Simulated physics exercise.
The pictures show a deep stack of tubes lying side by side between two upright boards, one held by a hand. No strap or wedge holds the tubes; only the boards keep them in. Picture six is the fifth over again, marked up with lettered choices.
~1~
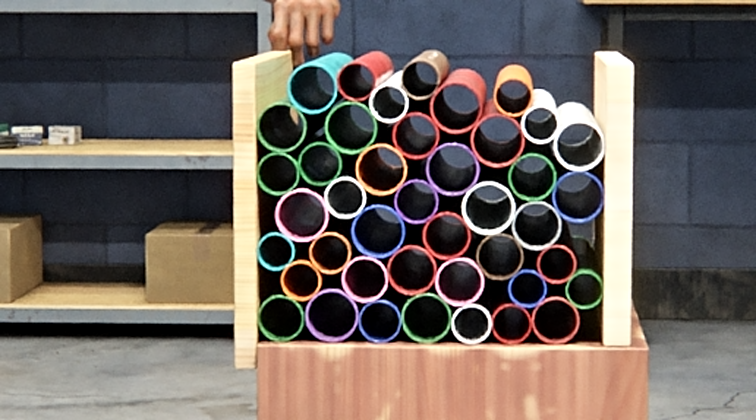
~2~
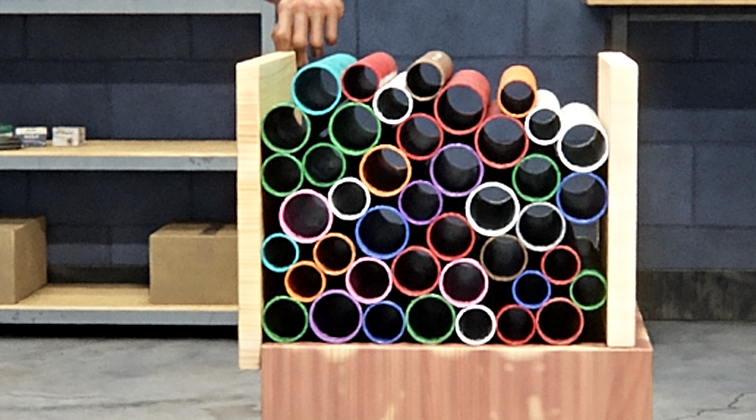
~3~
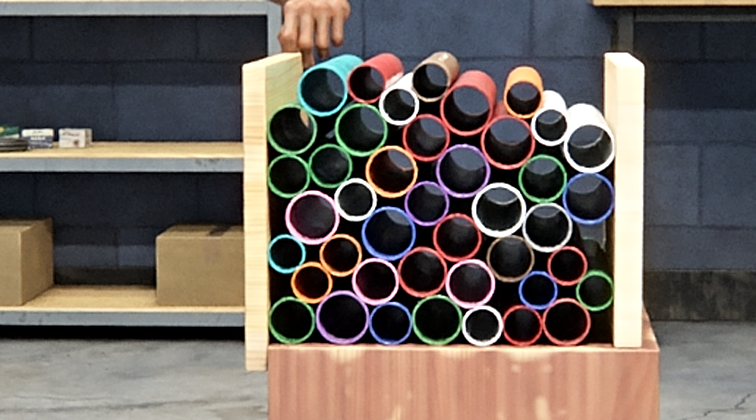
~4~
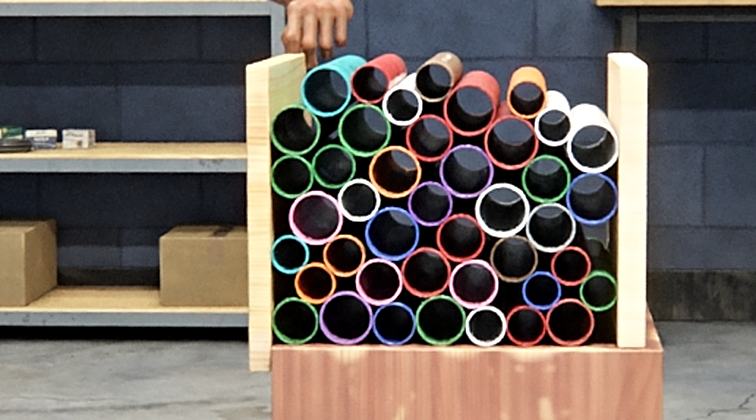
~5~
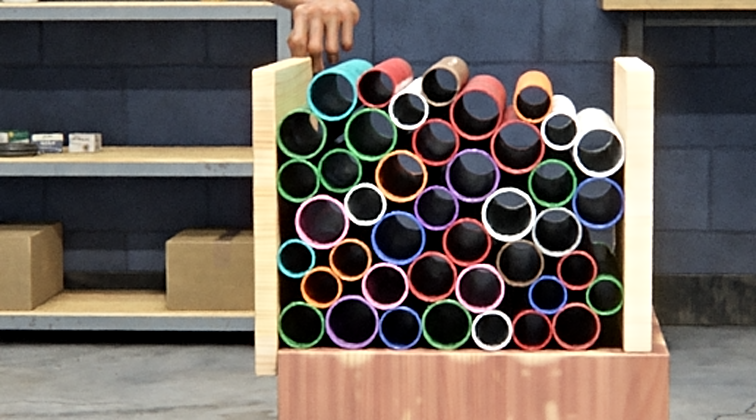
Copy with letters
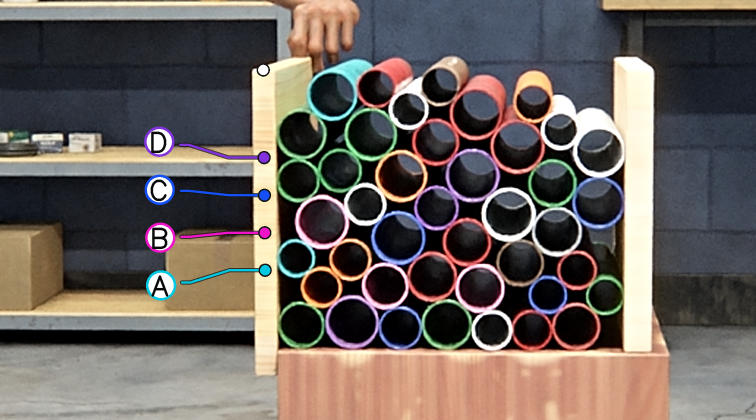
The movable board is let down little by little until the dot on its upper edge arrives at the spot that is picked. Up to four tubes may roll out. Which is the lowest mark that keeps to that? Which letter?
Slide it to C.
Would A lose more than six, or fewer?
At A, more than six.
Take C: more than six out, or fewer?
At C, fewer than six.
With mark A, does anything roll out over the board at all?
Yes, at A.
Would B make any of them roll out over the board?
Yes, at B.
On the marked copy, A at (265, 270); B at (265, 233); C at (264, 195); D at (264, 157); the white dot at (263, 70).
Following C. Soon after the start, top of the board (276, 133).
Later, top of the board (276, 195).
In the end, top of the board (276, 195), two out over the board.
As for the rest, A more than four out over the board; B more than four out over the board; D none out over the board.
